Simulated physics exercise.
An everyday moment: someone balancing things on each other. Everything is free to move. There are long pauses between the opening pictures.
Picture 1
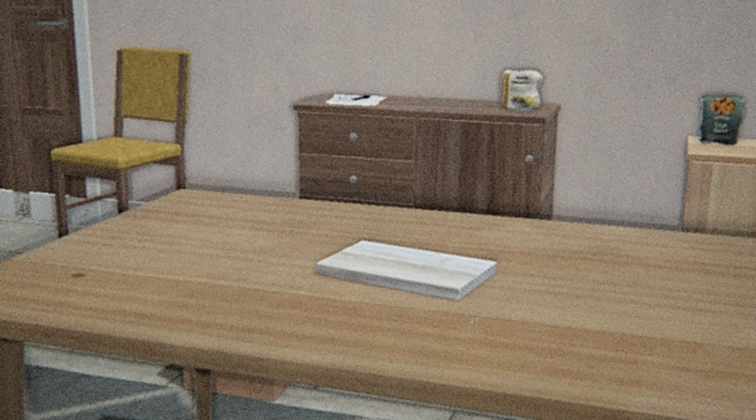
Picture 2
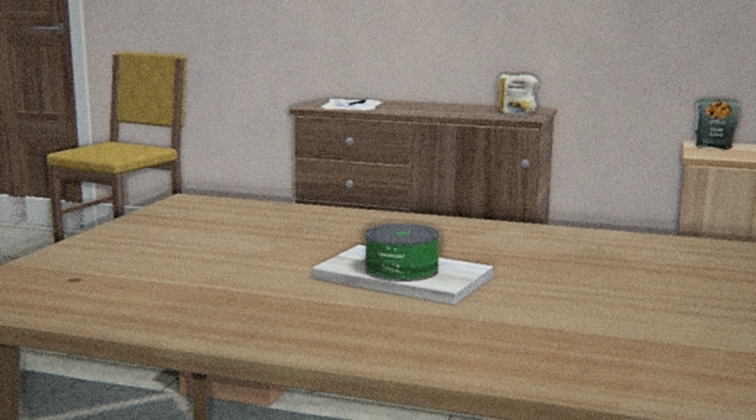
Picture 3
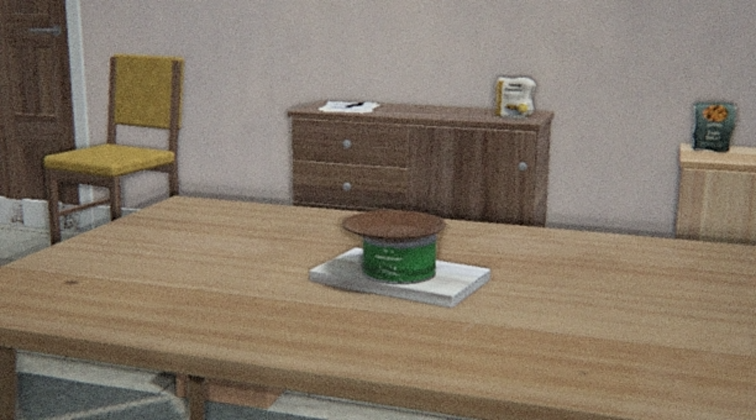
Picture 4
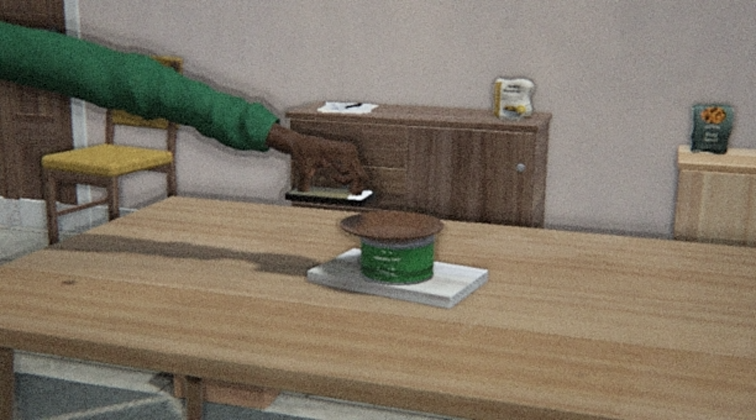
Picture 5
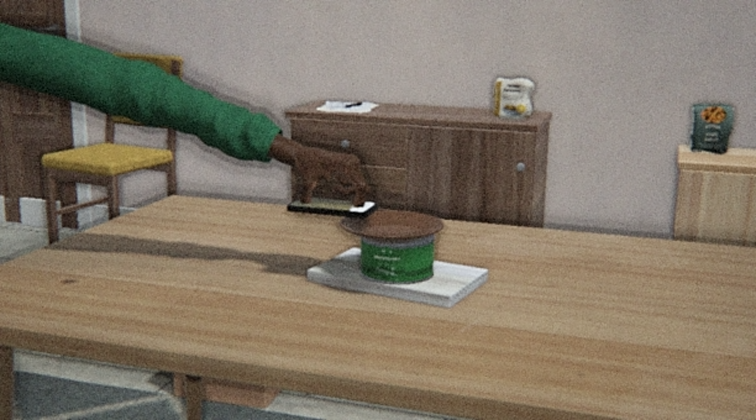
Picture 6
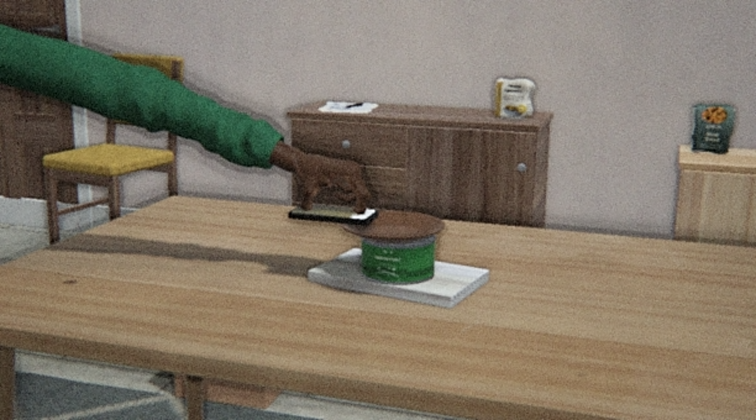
The clip shows a white board on a wooden table, then a green tub on it and a round brown plate on top, before a green-sleeved arm lowers a black phone slightly to the plate's left edge.
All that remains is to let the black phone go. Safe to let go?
It loses its balance.
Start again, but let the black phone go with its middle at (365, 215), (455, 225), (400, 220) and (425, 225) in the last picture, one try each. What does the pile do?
First, it holds; second, it loses its balance; third, it stays up; fourth, it holds.
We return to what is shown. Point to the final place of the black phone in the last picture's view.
At about (301, 265).
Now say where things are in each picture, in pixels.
In the first frame, the last thing is not in view yet; white board (407, 268).
In the second frame, the last thing is not in view yet.
In the third frame, the last thing is not in view yet; green tub (399, 254).
The fourth frame shows on its way; black phone (331, 196); white board (398, 276).
The fifth frame shows on its way; black phone (333, 208); brown plate (392, 229).
The sixth frame shows in place under the hand; black phone (334, 214); green tub (398, 255).
Then, 0.30 s past the last view, black phone now fallen.
Then, 0.50 s past the last view, things are still on the move.
Then, 1.60 s past the last view, nothing new.
Finally, fallen, black phone; the other 3 still in place. Final places as the last picture's camera would see them, black phone near (301, 265). The pile comes apart.
